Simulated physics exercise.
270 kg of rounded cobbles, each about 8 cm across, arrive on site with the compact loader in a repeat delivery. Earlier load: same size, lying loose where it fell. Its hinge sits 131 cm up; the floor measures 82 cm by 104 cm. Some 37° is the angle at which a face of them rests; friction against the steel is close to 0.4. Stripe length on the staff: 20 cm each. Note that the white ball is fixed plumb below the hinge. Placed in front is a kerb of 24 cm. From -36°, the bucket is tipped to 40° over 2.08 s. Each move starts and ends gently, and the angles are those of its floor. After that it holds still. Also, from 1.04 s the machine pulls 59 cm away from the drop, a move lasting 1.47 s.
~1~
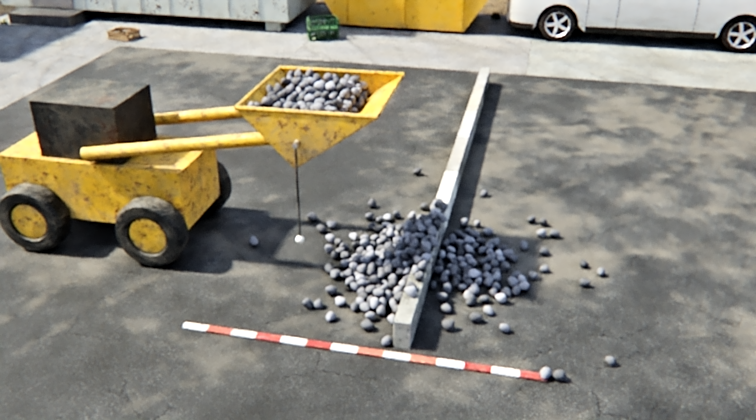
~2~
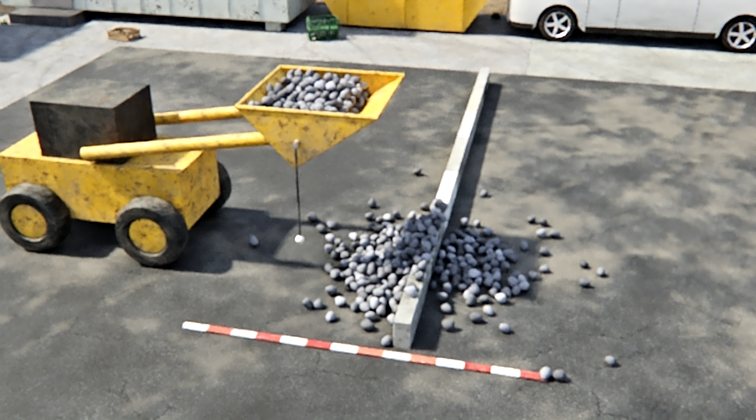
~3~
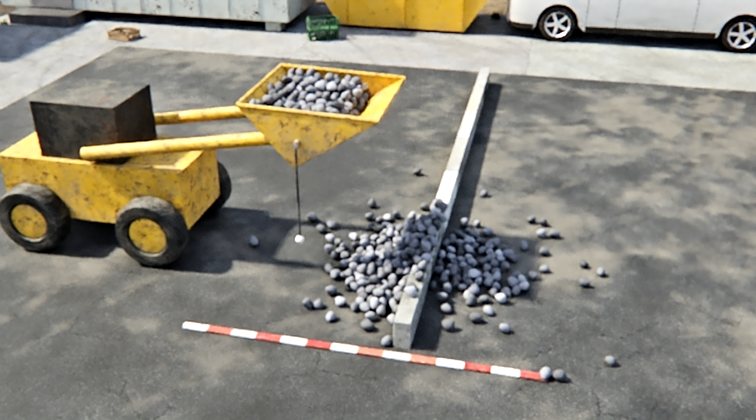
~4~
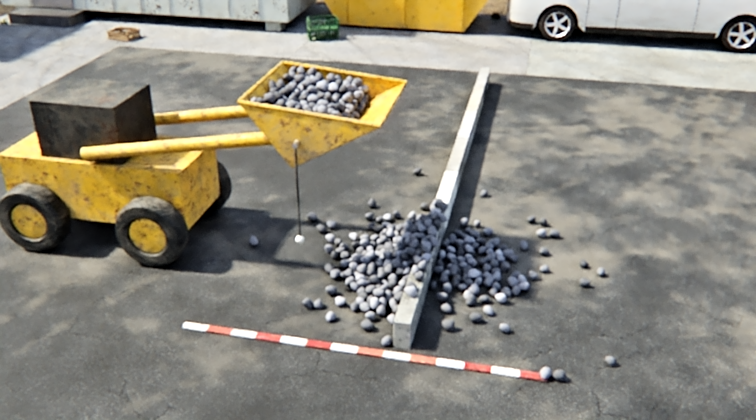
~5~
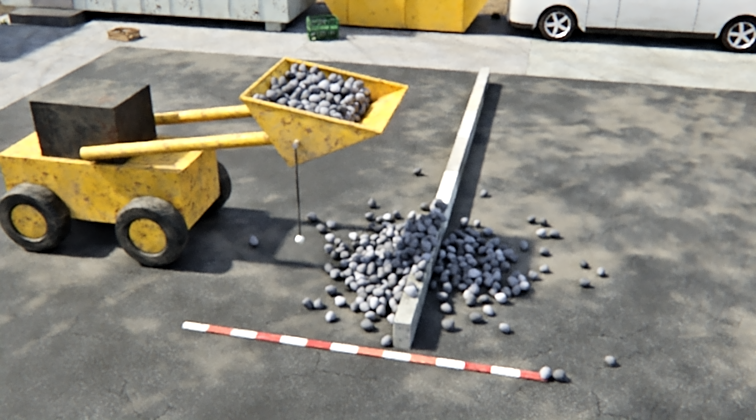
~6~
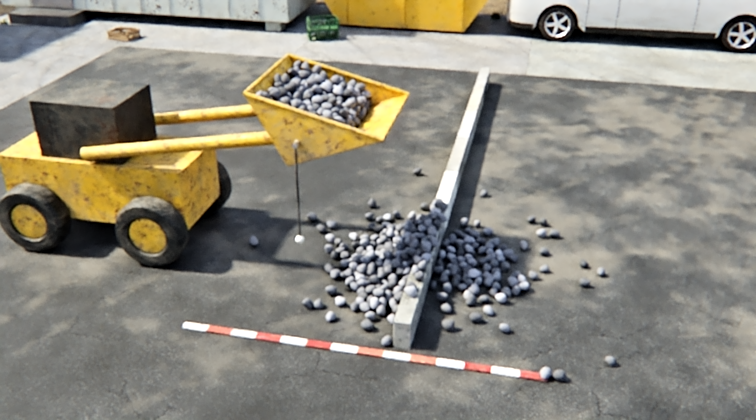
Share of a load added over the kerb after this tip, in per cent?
Some 0 %.
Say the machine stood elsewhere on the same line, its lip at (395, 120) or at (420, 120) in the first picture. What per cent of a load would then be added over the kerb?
The first would add some 0 per cent and the second some 15 per cent.
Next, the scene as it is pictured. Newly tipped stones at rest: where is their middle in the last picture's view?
Roughly at pixel (355, 246).
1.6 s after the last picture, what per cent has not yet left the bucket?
It still holds about 10 per cent.
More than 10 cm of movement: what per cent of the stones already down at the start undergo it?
Roughly 5 % of them.
Then, 1.0 s after the last picture the floor is at 28°; in per cent of one load, 85 in the bucket, 88 on this side of the kerb, 27 over the kerb; the foremost stones are at (573, 298).
Then, 1.6 s after the last picture the floor is at 40°; in per cent of one load, 8 in the bucket, 165 on this side of the kerb, 27 over the kerb; the foremost stones are at (573, 298).
Then, 2.4 s after the last picture the floor is at 40°; in per cent of one load, 0 in the bucket, 173 on this side of the kerb, 27 over the kerb; the foremost stones are at (573, 298).
Then, 4.9 s after the last picture the floor is at 40°; in per cent of one load, 0 in the bucket, 173 on this side of the kerb, 27 over the kerb; the foremost stones are at (573, 298). Net gain over the kerb, 0.
